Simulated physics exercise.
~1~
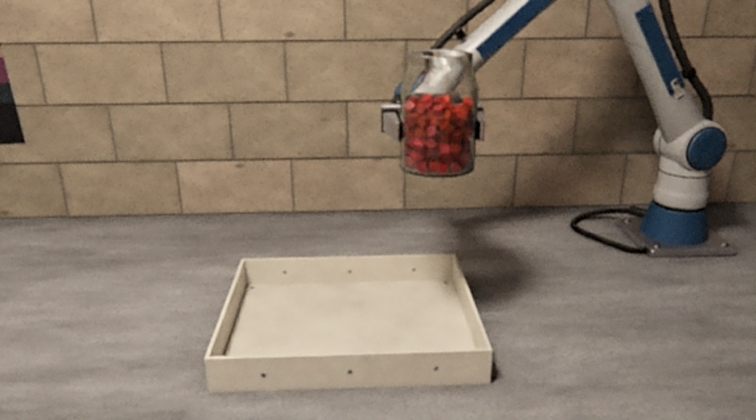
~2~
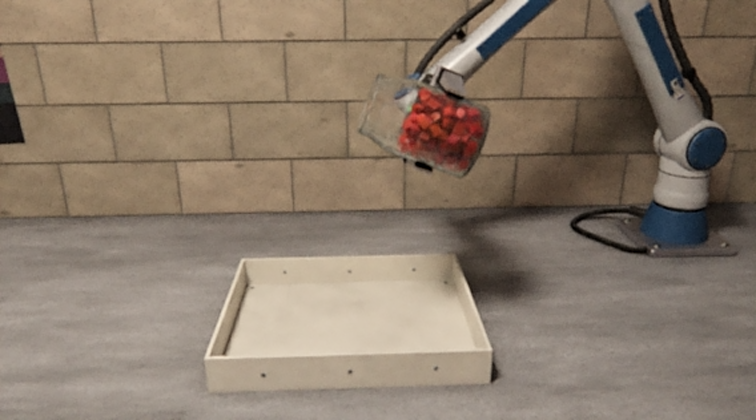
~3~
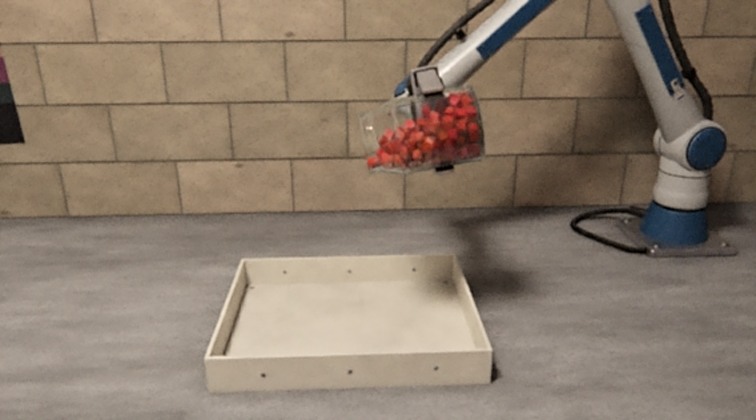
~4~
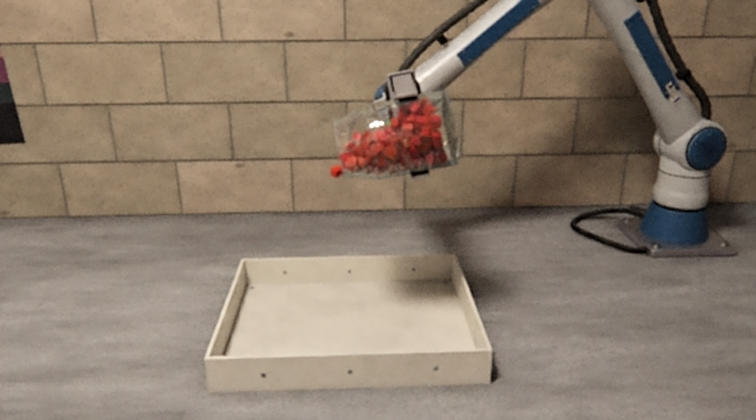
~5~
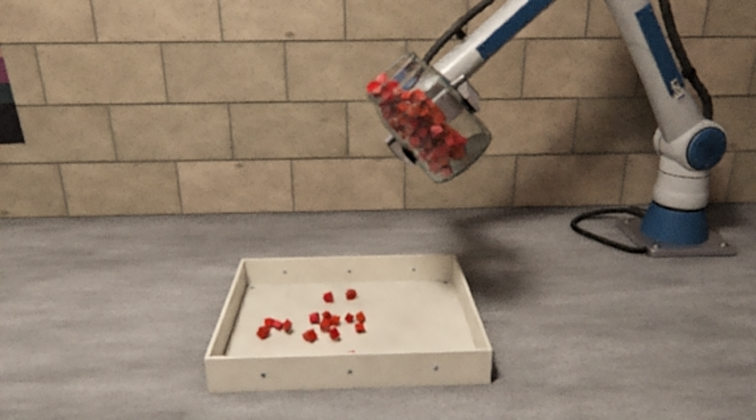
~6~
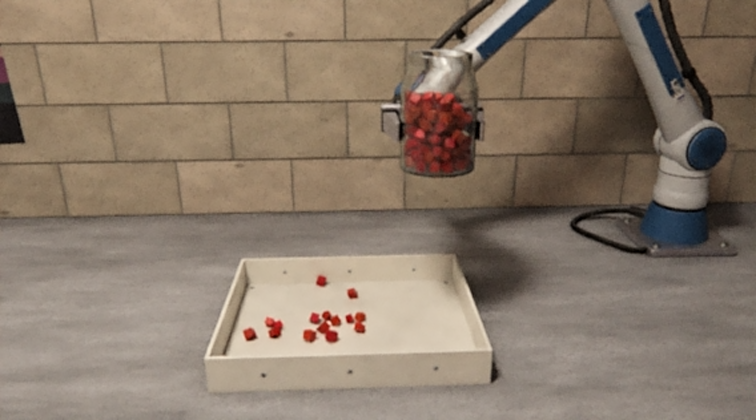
A robot arm tips a clear jar, drops a few red pieces into a tray, and rights it.
